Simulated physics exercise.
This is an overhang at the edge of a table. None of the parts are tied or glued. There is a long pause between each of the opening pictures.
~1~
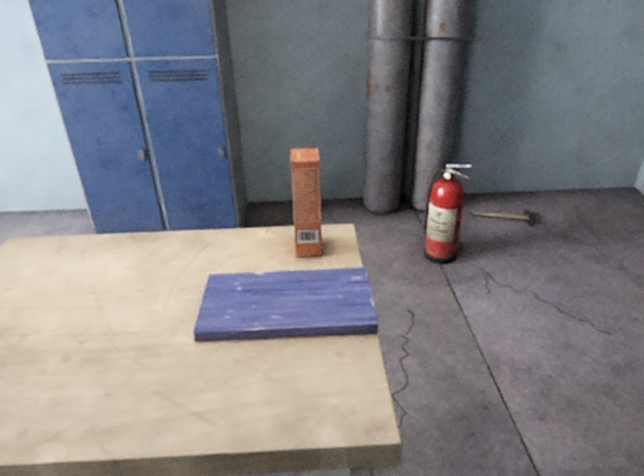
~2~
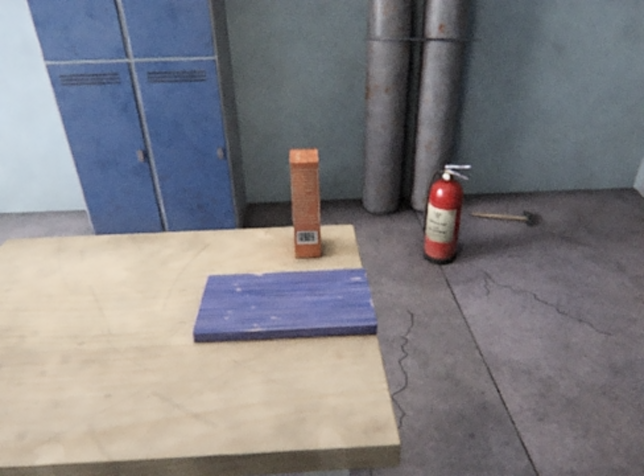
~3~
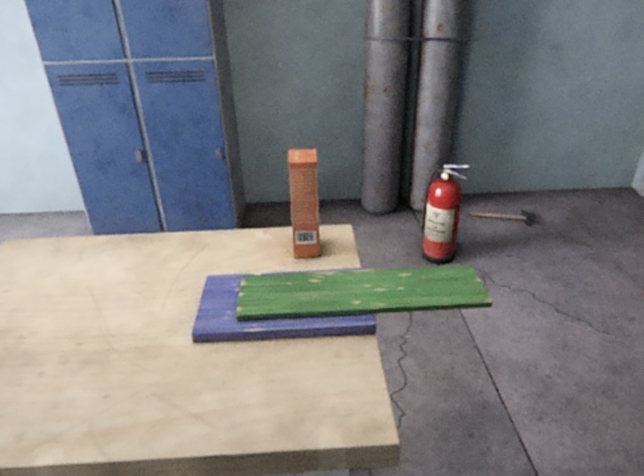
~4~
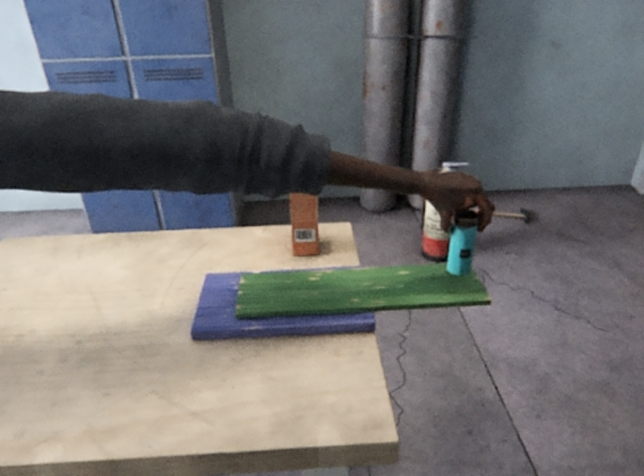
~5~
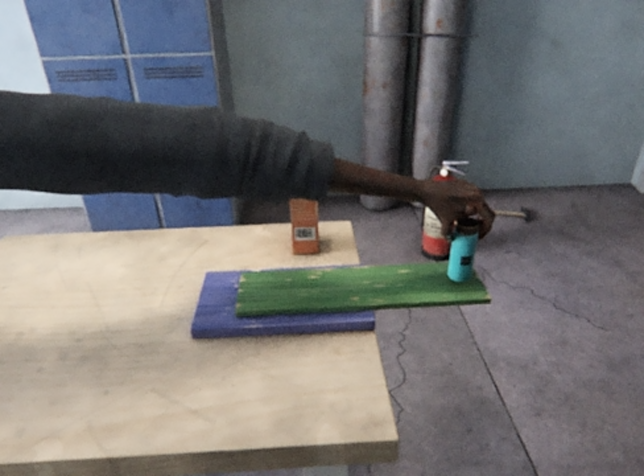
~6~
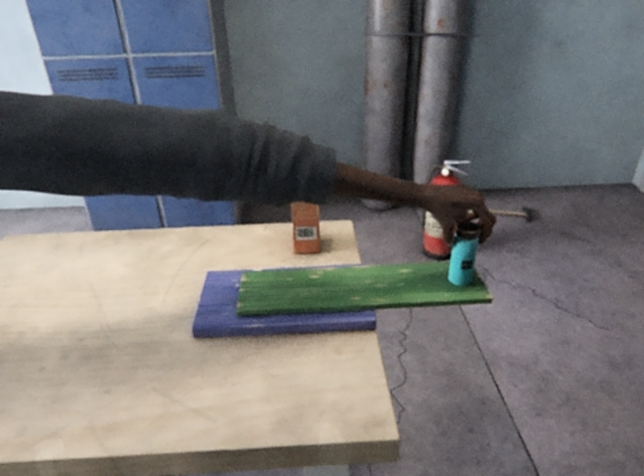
A green board appears across a blue slab, and a hand lowers a turquoise shaker onto it.
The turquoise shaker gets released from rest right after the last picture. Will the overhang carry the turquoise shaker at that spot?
Yep, it pitches off the end.
Then, 0.70 s later than the last frame, green board and turquoise shaker now down on the floor or falling.
Then, 0.90 s later than the last frame, things are still on the move.
When it is over, down on the floor or falling, green board and turquoise shaker; the other 2 as before. The board goes over.
